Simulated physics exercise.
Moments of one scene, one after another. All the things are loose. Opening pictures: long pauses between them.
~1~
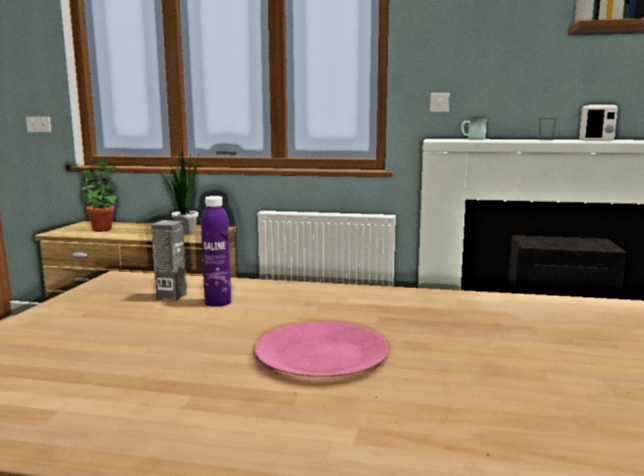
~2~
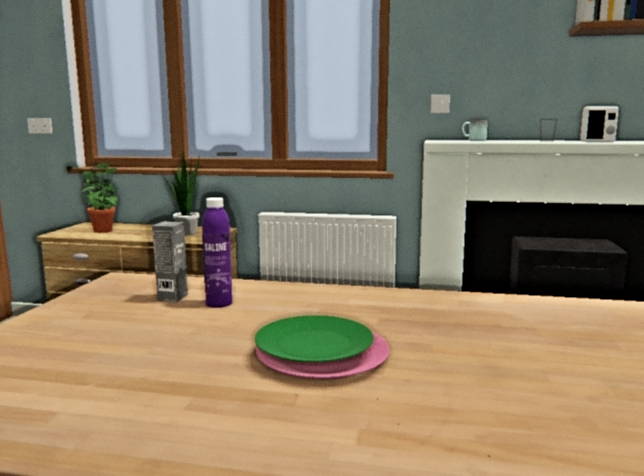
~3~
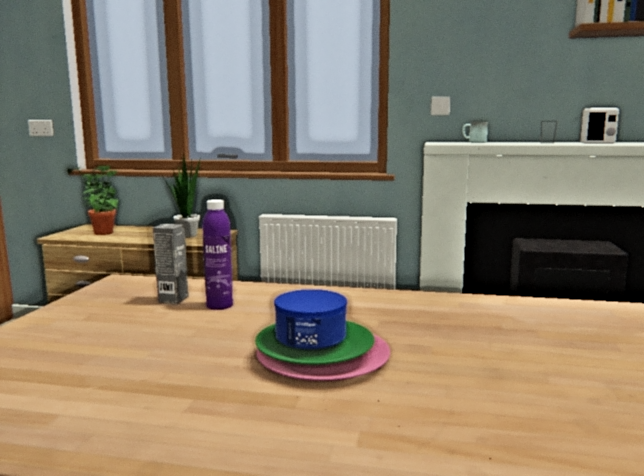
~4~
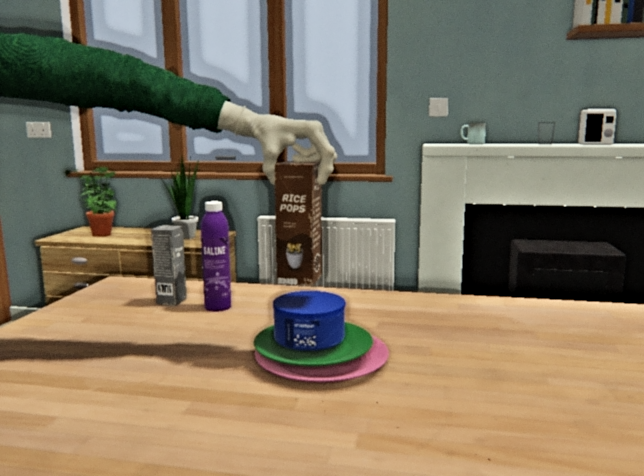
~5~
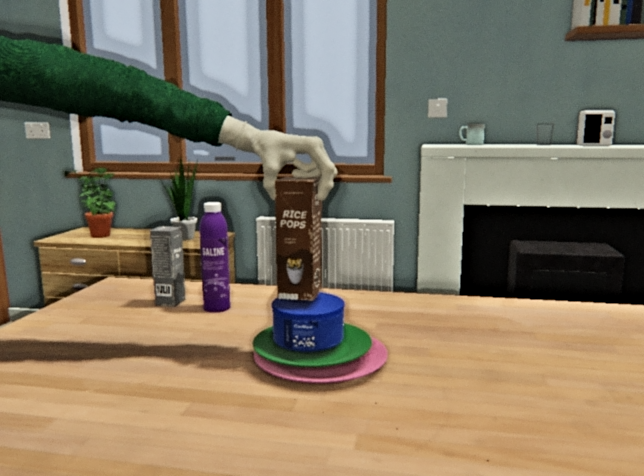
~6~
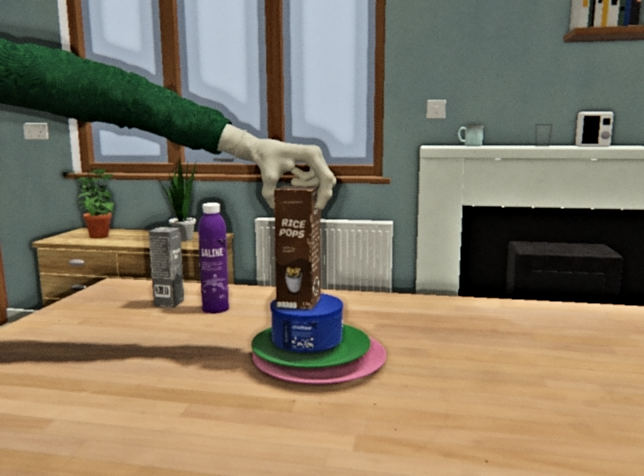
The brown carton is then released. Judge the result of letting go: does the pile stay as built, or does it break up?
It remains steady.
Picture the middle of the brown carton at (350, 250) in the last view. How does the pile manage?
What happens next is that it tips over.
Then, 0.20 s after the last picture, nothing has stirred.
Then, 0.40 s after the last picture, brown carton resting near (298, 247).
At rest, all 6 in place. Seen from the same camera at the end, brown carton near (298, 247). The pile holds.
